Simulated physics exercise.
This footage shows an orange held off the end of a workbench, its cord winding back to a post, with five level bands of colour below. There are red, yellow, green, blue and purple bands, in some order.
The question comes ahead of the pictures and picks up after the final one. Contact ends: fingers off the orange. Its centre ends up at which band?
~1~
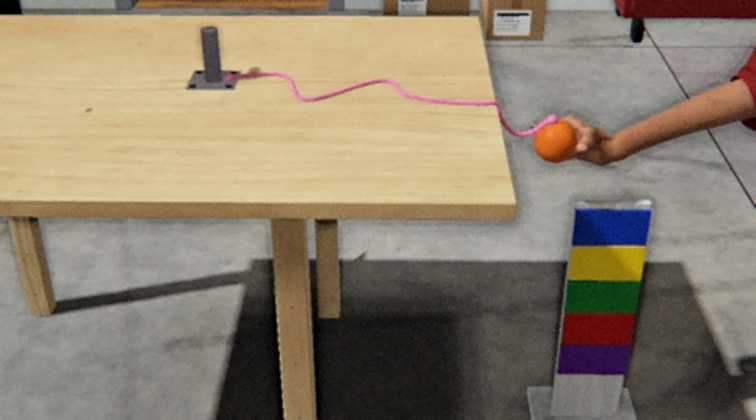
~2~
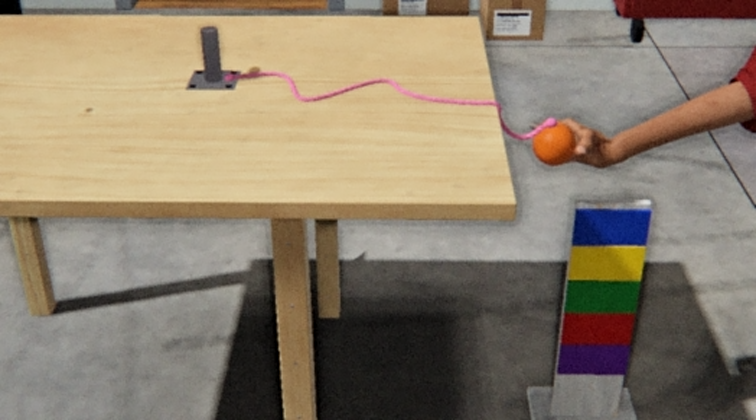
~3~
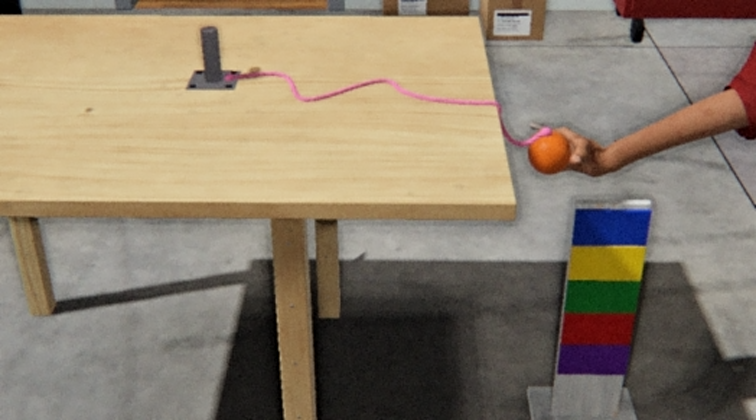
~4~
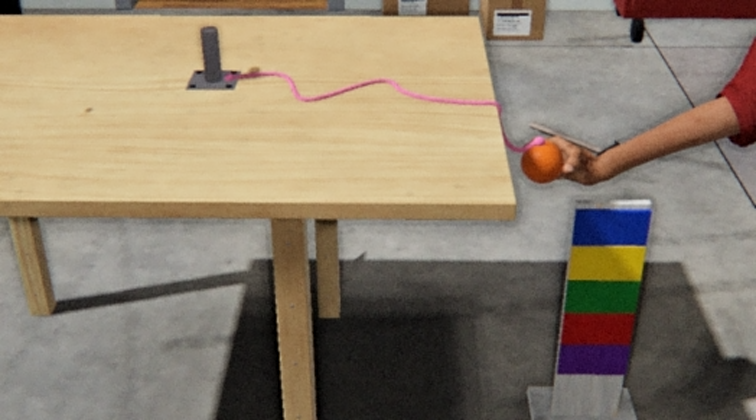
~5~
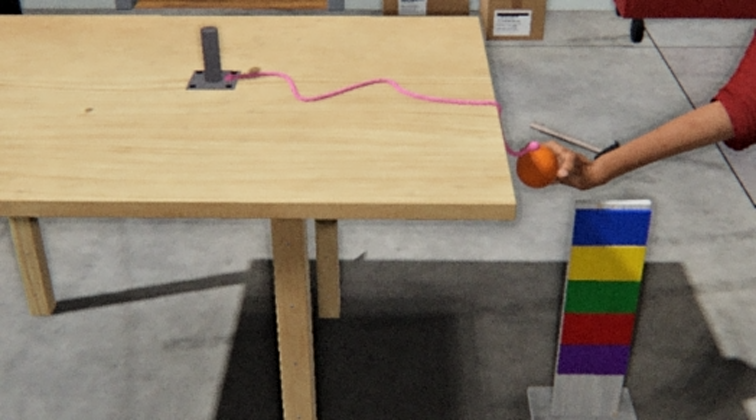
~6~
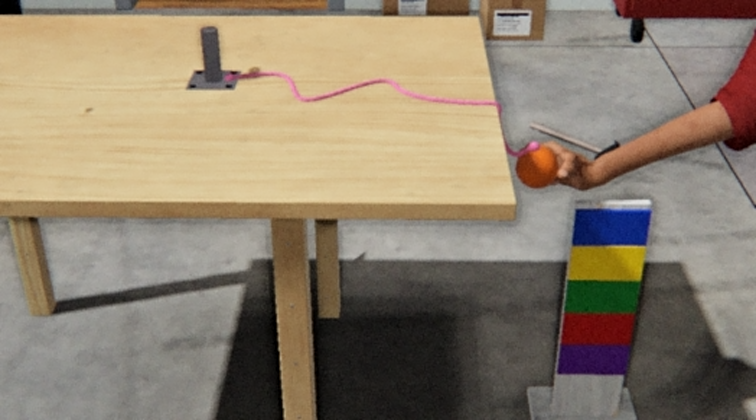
At the yellow one.
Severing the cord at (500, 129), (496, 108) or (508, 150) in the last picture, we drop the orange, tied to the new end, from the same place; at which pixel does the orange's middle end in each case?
Respectively (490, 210), (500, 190) and (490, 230).
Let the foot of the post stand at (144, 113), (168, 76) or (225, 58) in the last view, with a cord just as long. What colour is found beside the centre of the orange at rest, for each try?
Result 1: Blue. Result 2: Blue. Result 3: Yellow.
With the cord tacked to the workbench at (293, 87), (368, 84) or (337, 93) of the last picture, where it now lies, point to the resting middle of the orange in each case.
Approximately (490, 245), (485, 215) and (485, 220) respectively.
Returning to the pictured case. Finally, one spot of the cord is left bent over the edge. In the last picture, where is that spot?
Near pixel (420, 97).
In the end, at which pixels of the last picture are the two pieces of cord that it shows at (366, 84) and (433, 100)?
Result - first point (420, 91), second point (495, 114).
Early on, orange near (487, 238); level with blue.
Midway, orange near (491, 256); level with yellow.
Finally, orange near (491, 257); level with yellow. At yellow.
